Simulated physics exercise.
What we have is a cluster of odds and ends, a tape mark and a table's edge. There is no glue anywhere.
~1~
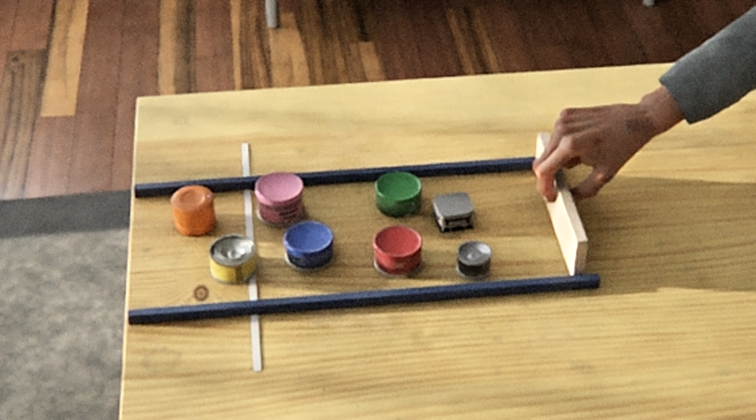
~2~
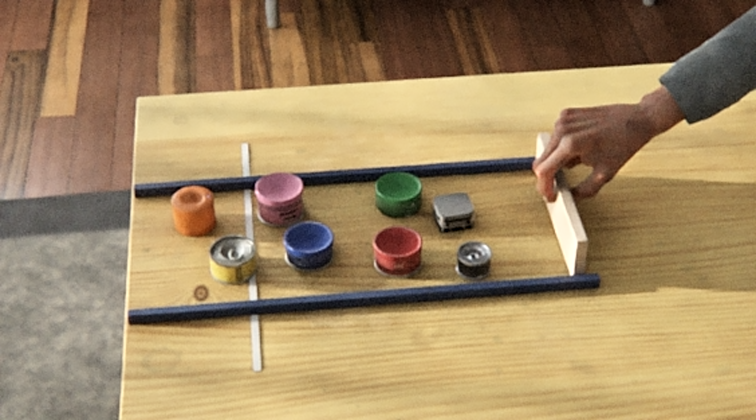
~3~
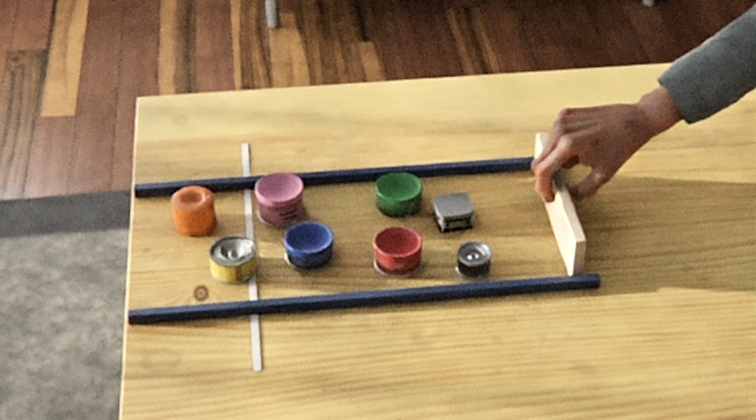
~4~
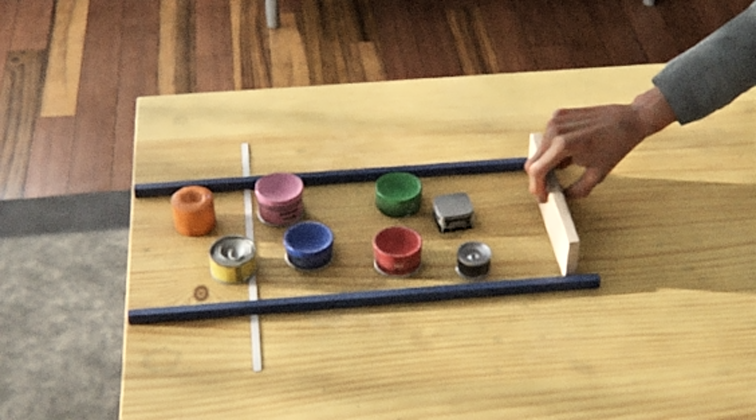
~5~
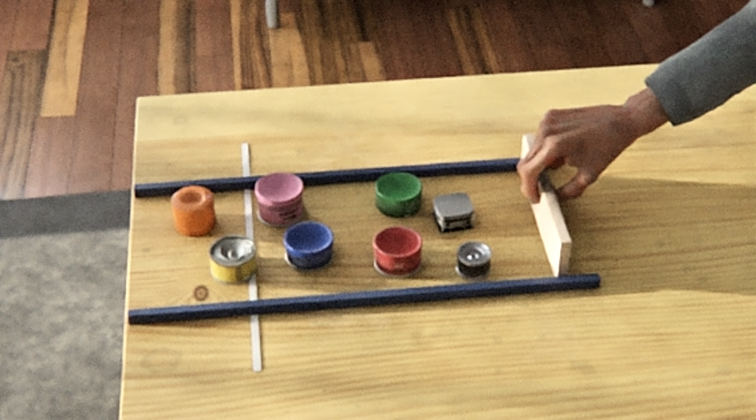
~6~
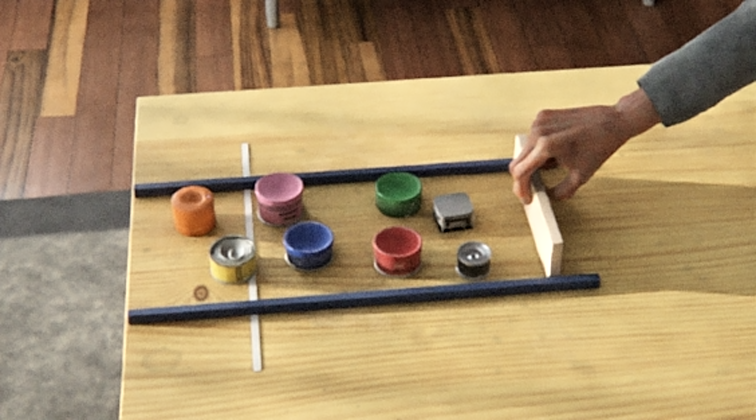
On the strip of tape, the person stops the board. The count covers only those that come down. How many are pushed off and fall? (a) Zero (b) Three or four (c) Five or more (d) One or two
Zero.
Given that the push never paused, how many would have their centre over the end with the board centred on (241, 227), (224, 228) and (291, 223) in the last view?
1, 1 and 0.
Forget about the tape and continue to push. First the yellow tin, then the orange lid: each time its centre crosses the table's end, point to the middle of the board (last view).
For the yellow tin, about (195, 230); for the orange lid, about (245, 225).
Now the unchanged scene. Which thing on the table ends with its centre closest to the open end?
It's the orange lid.
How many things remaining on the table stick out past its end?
My count gives 1.
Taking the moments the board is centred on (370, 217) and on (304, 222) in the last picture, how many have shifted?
That makes 5 at the first spot and 8 at the second.
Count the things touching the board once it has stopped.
4 in contact.
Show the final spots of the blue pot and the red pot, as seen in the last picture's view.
Final positions - blue pot around (190, 237), red pot around (227, 255).
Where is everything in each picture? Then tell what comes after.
Orange lid (194, 211); yellow tin (233, 260); pink tin (280, 199); board (560, 203); tape (250, 245), in the first picture.
Yellow tin (233, 260); board (560, 203), in the second picture.
Pink tin (280, 200); green tub (399, 195), in the third picture.
Orange lid (194, 211); black pot (474, 261), in the fourth picture.
Yellow tin (233, 260); blue pot (309, 247), in the fifth picture.
Orange lid (194, 211); yellow tin (233, 260); pink tin (280, 200); board (537, 205); tape (250, 245), in the sixth picture.
Early on, none off yet; orange lid at rest near (194, 211); yellow tin at rest near (233, 260); pink tin at rest near (280, 200).
Finally, the number that fall off is zero.
